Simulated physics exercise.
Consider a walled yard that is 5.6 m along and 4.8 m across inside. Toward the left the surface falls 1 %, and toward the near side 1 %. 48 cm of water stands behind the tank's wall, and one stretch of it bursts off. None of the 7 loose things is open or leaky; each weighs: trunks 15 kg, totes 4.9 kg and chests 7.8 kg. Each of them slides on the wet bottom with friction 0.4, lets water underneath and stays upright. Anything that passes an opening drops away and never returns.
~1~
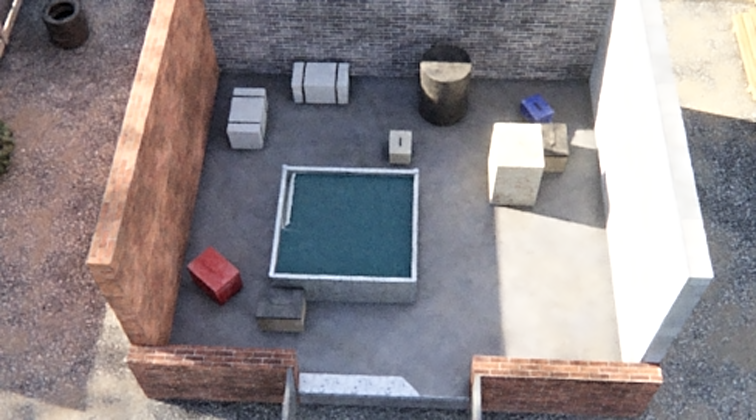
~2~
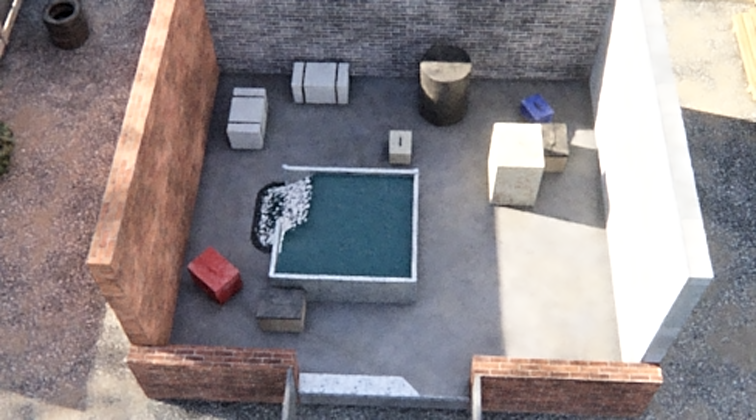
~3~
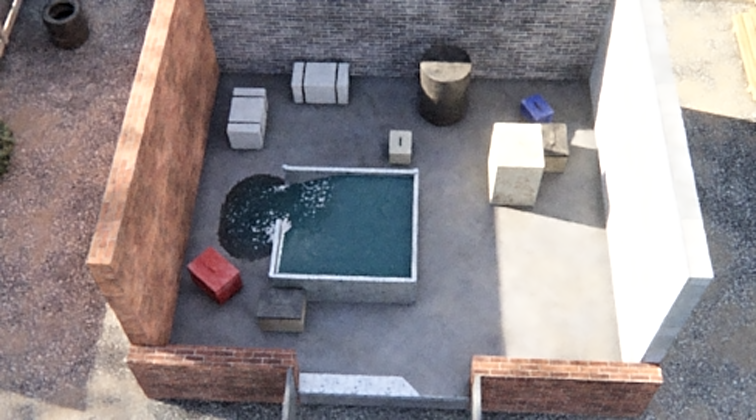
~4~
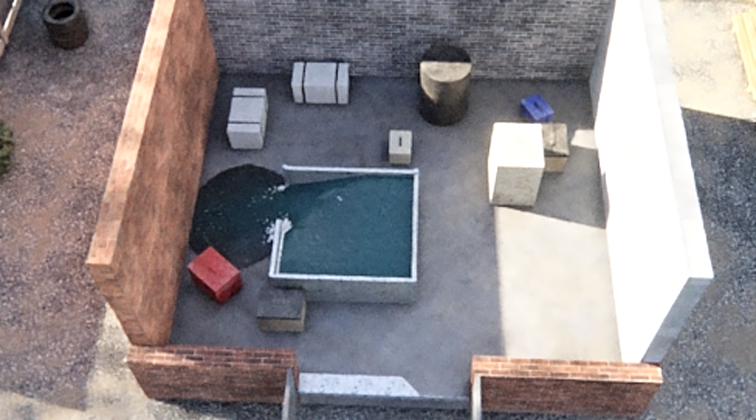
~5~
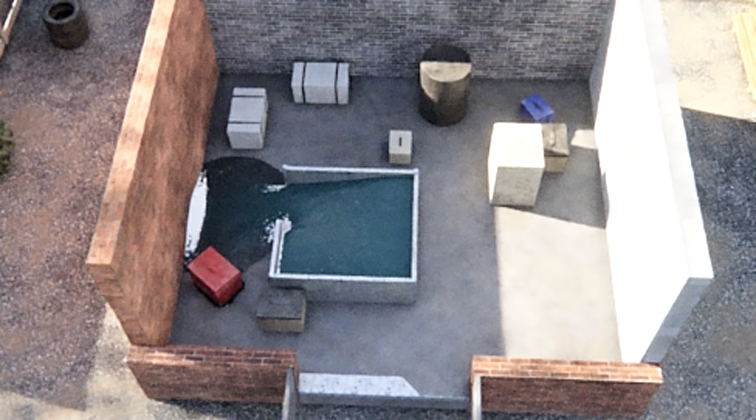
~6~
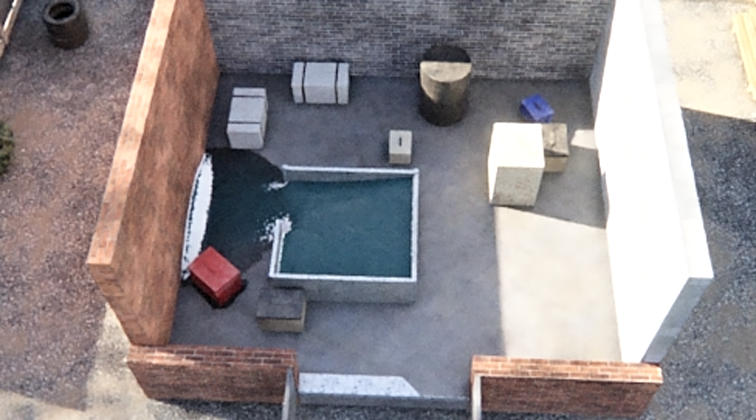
Water bursts through the left side of a low square tank in a walled yard, foaming white as it pours onto the bare floor. The dark pool spreads left to the brick wall, throws up a white edge there and surrounds the red chest, while the scattered boxes stay put.
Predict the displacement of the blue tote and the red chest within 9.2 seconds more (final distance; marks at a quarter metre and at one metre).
In the end blue tote: More or less unmoved. Red chest: Far displaced.
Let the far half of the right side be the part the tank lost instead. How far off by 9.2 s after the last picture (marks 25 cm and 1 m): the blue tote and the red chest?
Under that change the blue tote would be borne far and the red chest would drift slightly.
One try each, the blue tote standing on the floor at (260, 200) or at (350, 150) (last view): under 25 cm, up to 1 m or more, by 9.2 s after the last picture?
Run 1: It is pushed far off. Run 2: It is pushed a bit.
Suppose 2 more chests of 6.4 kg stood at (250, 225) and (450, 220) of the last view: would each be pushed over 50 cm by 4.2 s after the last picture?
Well, the first is higher and the second lower.
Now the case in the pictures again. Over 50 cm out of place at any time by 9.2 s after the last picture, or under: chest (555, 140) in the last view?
Below the mark.
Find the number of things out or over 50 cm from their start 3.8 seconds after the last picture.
I get 5.
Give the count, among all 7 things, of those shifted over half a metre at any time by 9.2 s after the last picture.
The tally stands at 5.
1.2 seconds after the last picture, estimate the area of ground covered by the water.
I'd estimate close to 8.5 m2.
Then, 1.2 s after the last picture the blue tote is near (538, 106), 0.0 m from its start, aground; the red chest is near (241, 291), 0.5 m from its start, aground; 0 of 7 are out; 0 afloat.
Then, 3.8 s after the last picture the blue tote is near (538, 106), 0.0 m from its start, aground; the red chest is near (295, 307), 1.2 m from its start, afloat; 0 of 7 are out; 2 afloat.
Then, 6.2 s after the last picture the blue tote is near (538, 106), 0.0 m from its start, aground; the red chest is near (458, 356), 3.2 m from its start, afloat; 0 of 7 are out; 3 afloat.
Then, 9.2 s after the last picture the blue tote is near (546, 104), 0.1 m from its start, aground; the red chest has gone out; 1 of 7 are out; 3 afloat.
